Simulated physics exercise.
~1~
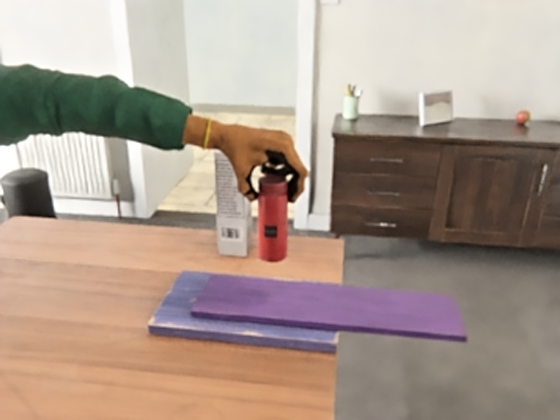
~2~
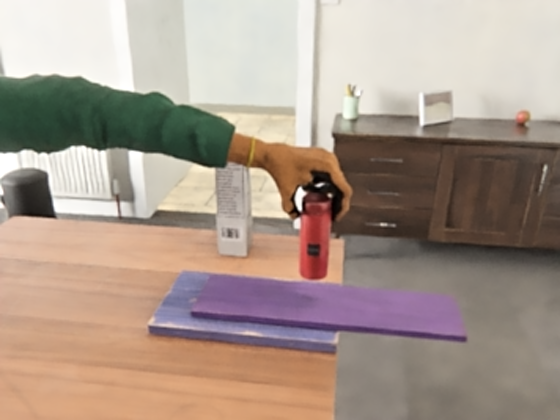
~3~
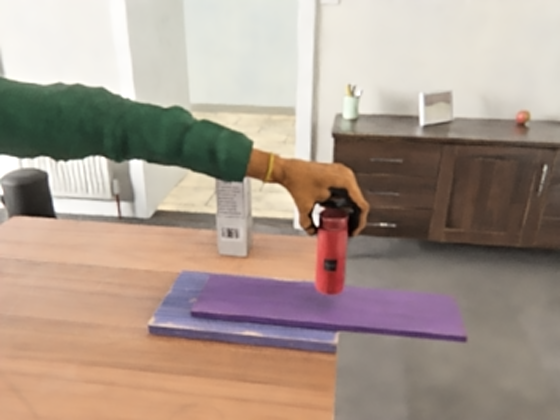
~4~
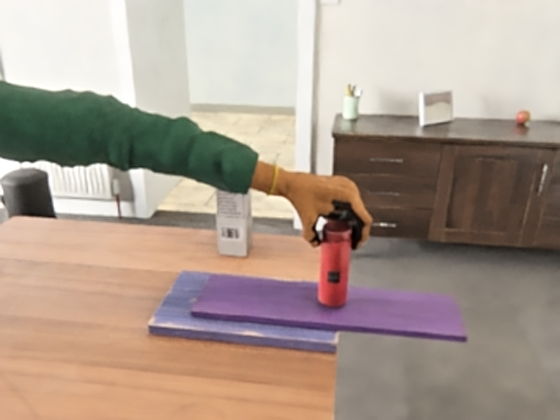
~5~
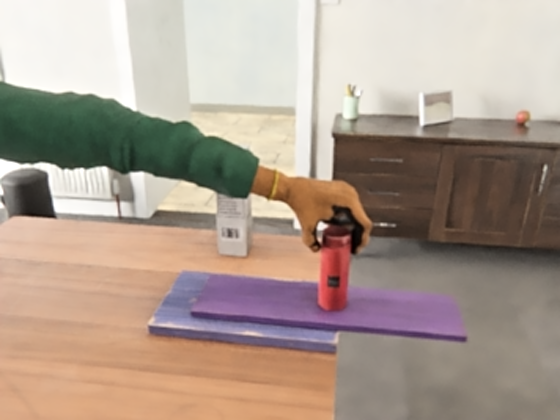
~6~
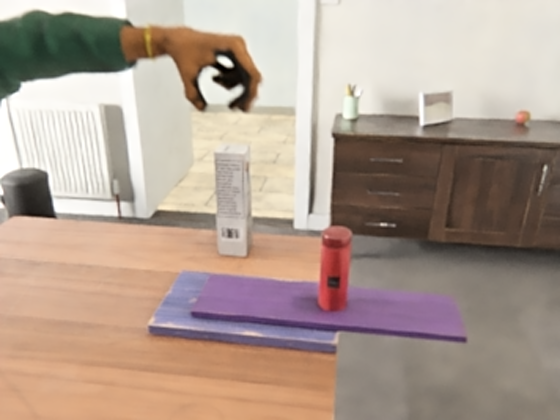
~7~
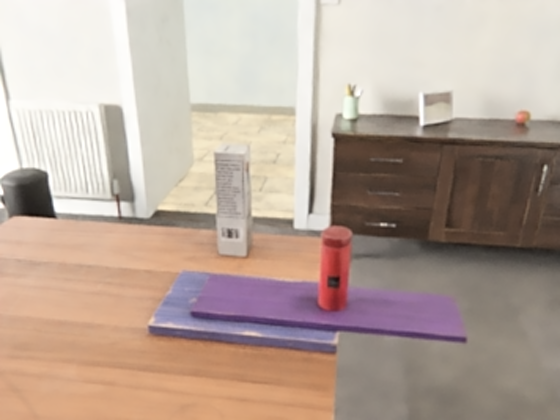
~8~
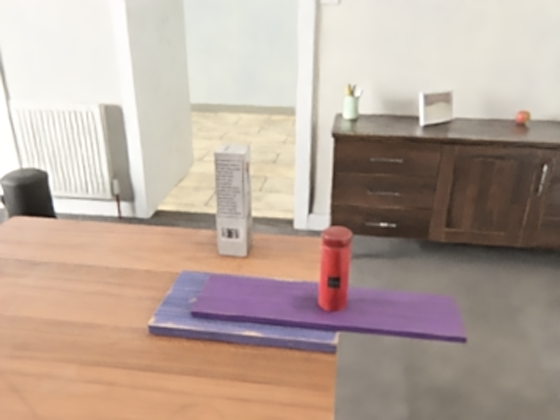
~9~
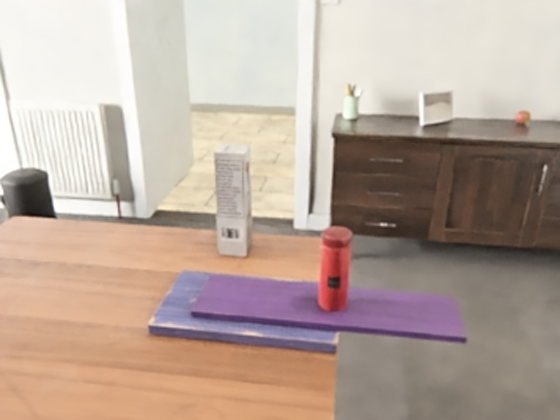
Red shaker being lowered by a hand onto an overhanging purple plank, then released, standing upright as the plank stays balanced.
